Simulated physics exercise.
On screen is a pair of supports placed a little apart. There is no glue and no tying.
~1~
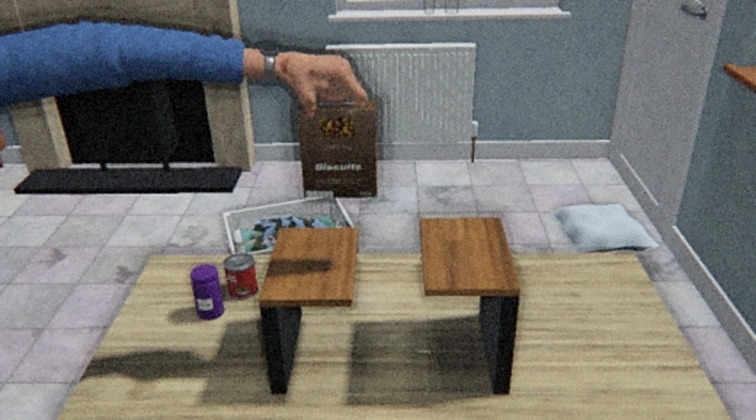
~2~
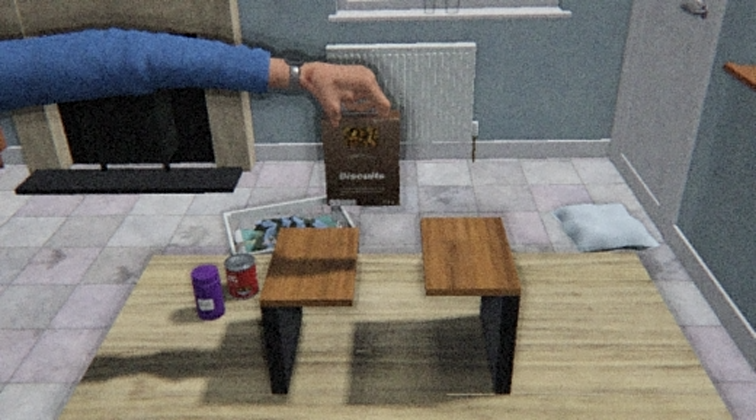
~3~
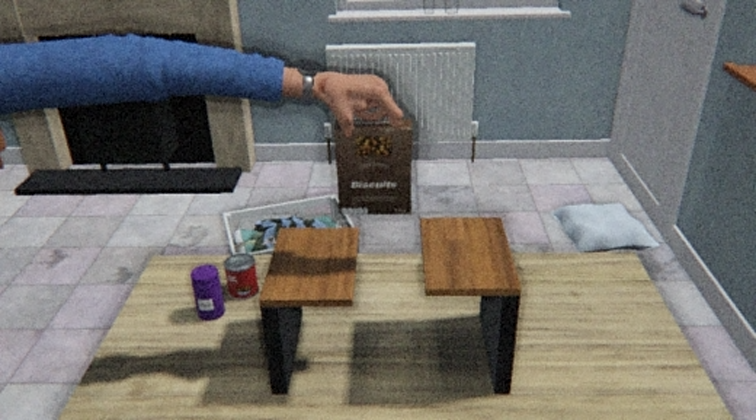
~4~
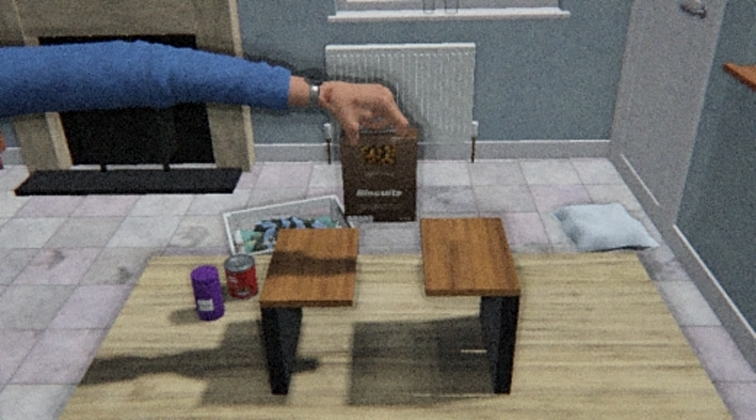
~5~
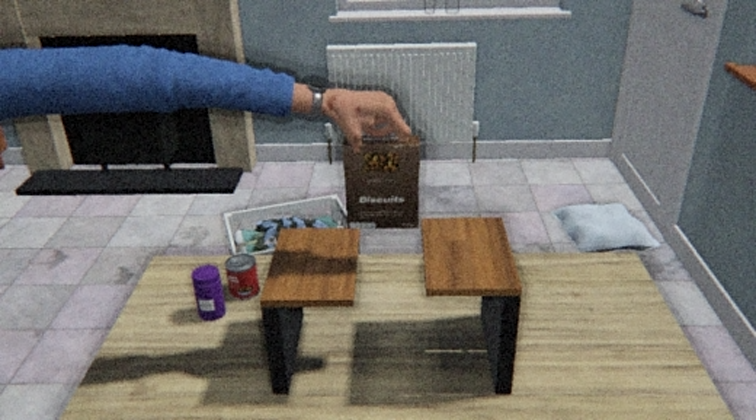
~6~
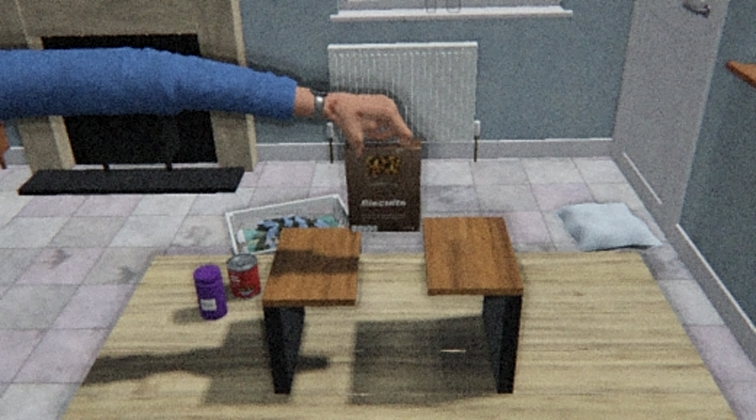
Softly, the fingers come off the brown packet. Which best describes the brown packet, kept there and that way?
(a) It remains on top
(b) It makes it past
(a) It remains on top.
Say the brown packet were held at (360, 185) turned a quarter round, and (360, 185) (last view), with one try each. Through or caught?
The first time it makes it through, and the second time it does not get through.
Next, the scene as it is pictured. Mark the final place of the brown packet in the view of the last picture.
Close to (391, 235) in the last picture.
Then, 0.20 s on from there, brown packet shifted a little near (384, 211).
Then, 0.30 s on from there, brown packet turned 40° from how it was put near (393, 235).
In the end, toppled on the stand or table, brown packet; the other 2 unmoved. At the end, from the last picture's camera, brown packet near (391, 236). The packet lodges.
